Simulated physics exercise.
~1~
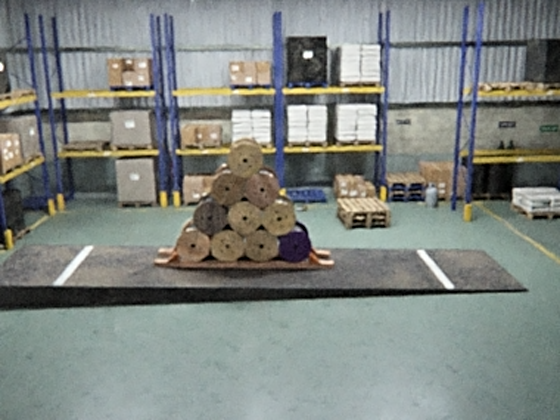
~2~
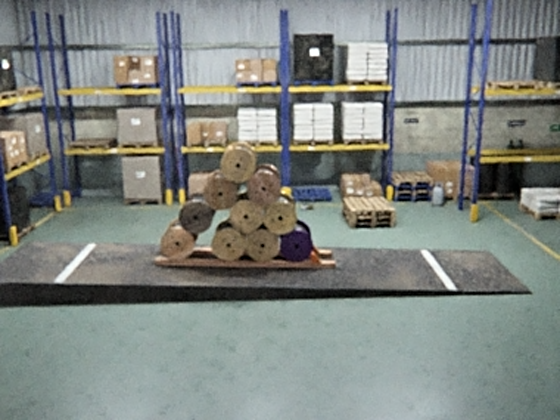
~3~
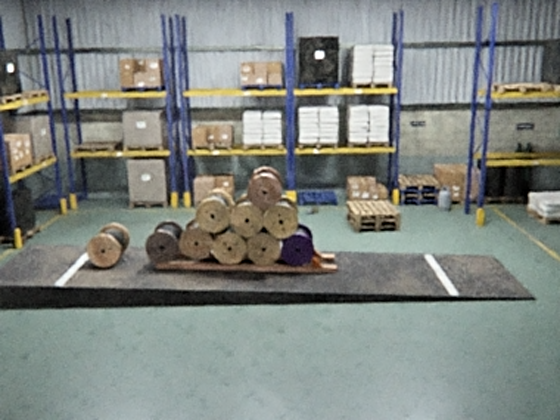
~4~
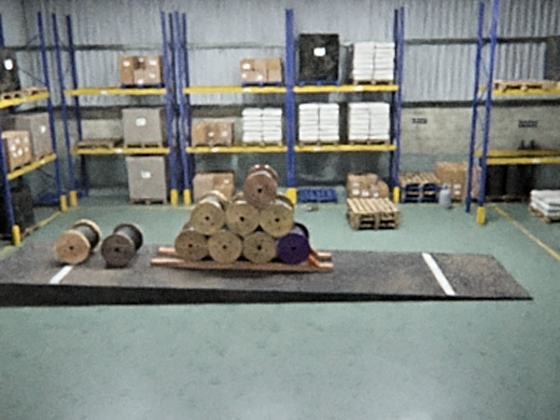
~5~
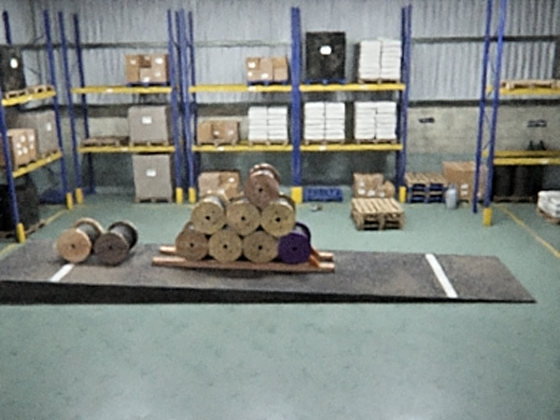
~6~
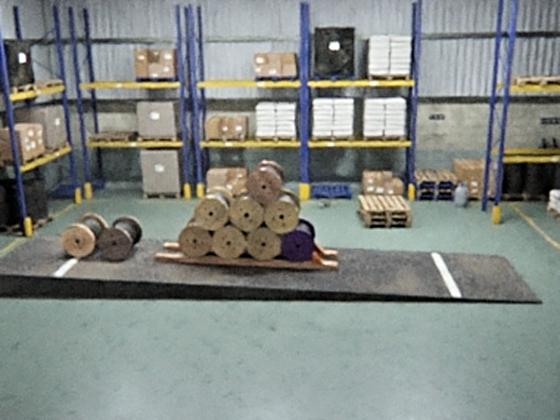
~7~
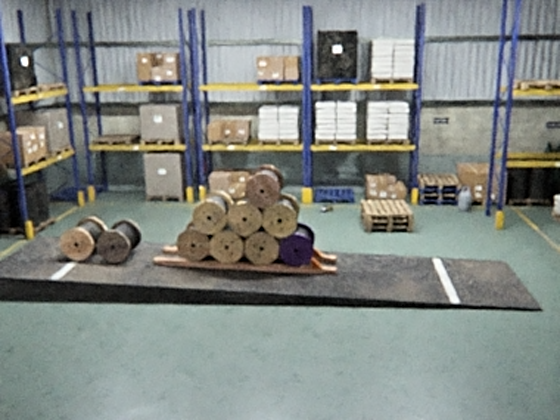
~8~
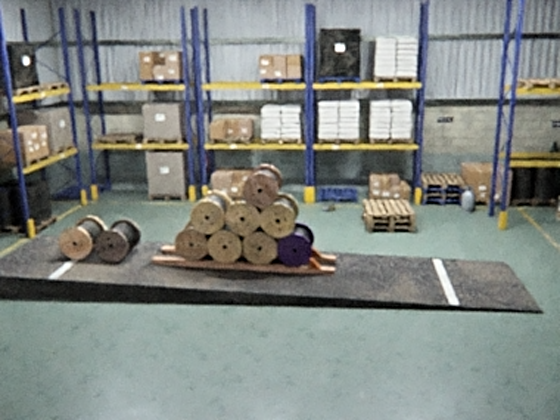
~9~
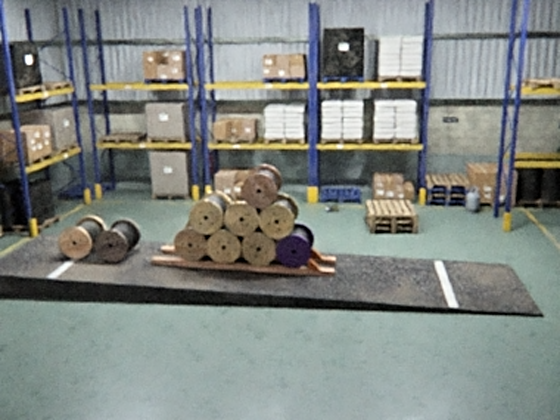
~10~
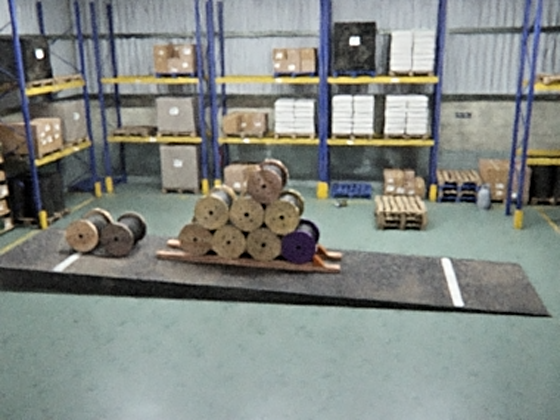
At the start, cable reels stand in a tall pyramid on wooden bearers in a storage bay, with a purple reel at the lower right and white lines on either side. The upper left of the stack gives way, and the top reel drops toward the left. A tan reel rolls out toward the left line while a dark one comes off beside the bearers. The dark reel follows, and the two settle close together near that line. The rest stay piled on the bearers, with one reel on top and the purple one still in its place.
